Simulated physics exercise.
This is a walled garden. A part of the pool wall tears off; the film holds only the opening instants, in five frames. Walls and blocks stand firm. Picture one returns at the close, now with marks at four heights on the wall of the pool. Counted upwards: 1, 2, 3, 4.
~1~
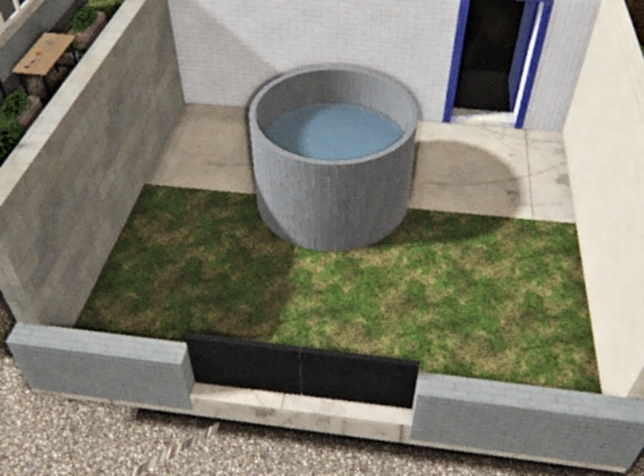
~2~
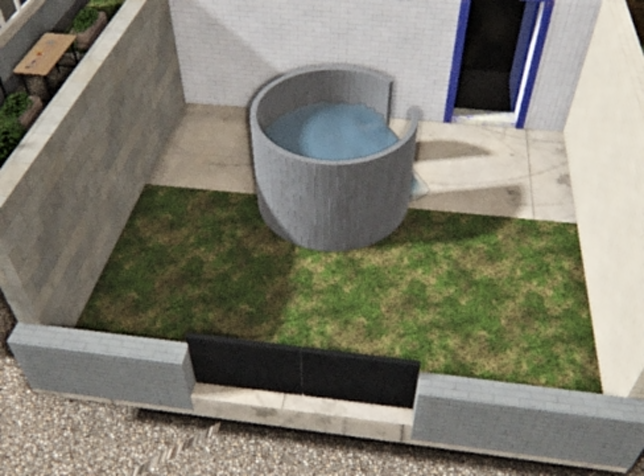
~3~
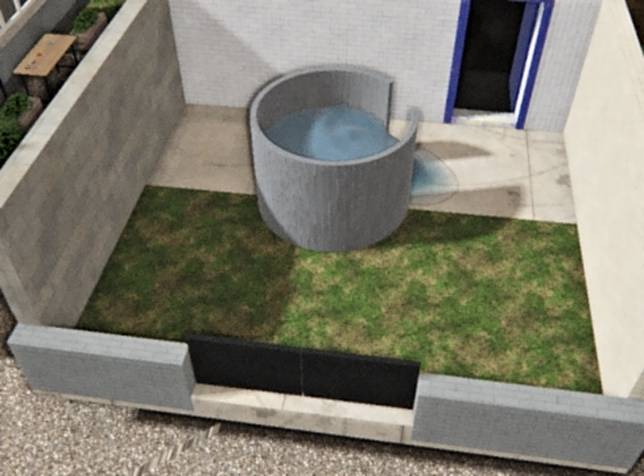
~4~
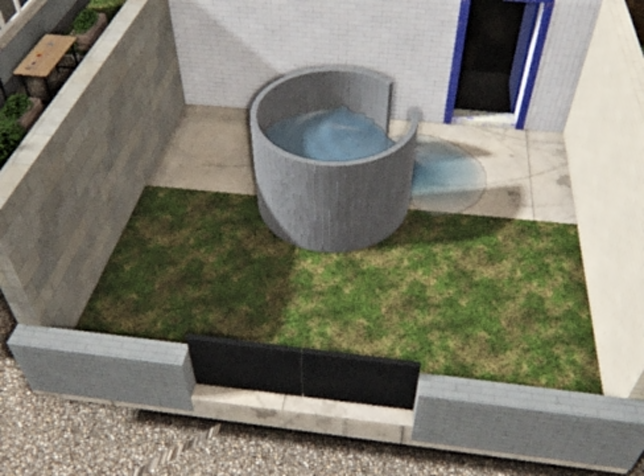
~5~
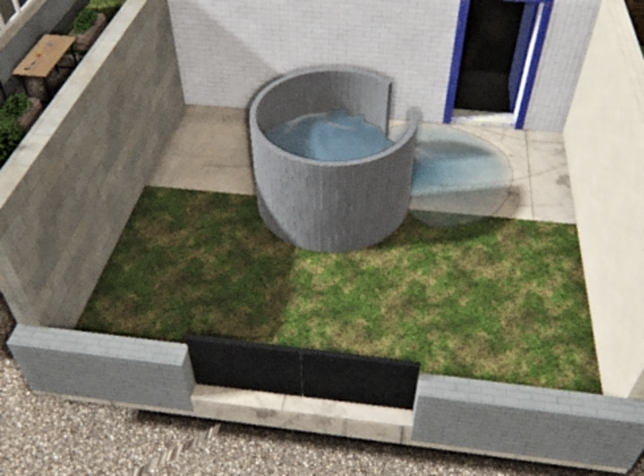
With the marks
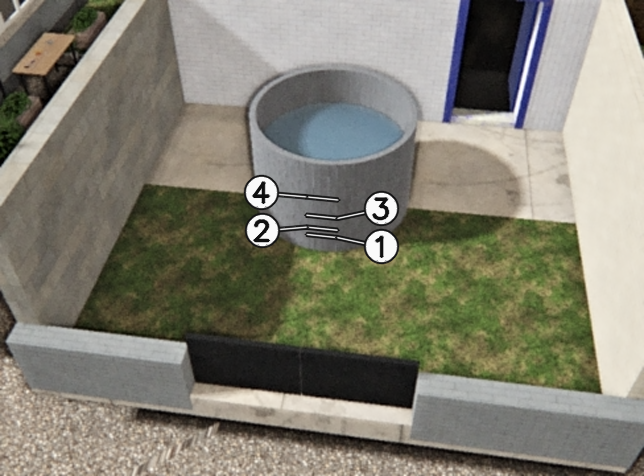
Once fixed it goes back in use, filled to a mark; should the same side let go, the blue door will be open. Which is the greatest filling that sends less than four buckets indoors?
Level 2 just does it.
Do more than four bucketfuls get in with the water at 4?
Yes.
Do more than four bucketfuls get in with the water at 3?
Yes, that goes wrong.
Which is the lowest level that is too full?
Here it is level 3.
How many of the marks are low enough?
Two of the four.
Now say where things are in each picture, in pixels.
The first picture shows water in the pool at rest, its middle at (333, 143); foot of the blue doorway at (482, 125); shut gate at (301, 354).
The second picture shows front seen at (421, 191), 1 % of the ground wet.
The third picture shows front seen at (450, 191), 3 % of the ground wet.
The fourth picture shows front seen at (468, 156), 6 % of the ground wet.
The fifth picture shows front seen at (499, 153), 11 % of the ground wet.
On the marked copy, 1 at (322, 236); 2 at (322, 228); 3 at (322, 216); 4 at (321, 198); from the bottom up 1, 2, 3, 4.
With 1, nothing gets over.
With 2, a bucket or two gets in.
With 3, about 10 bucketfuls get in.
With 4, dozens of bucketfuls pour in.
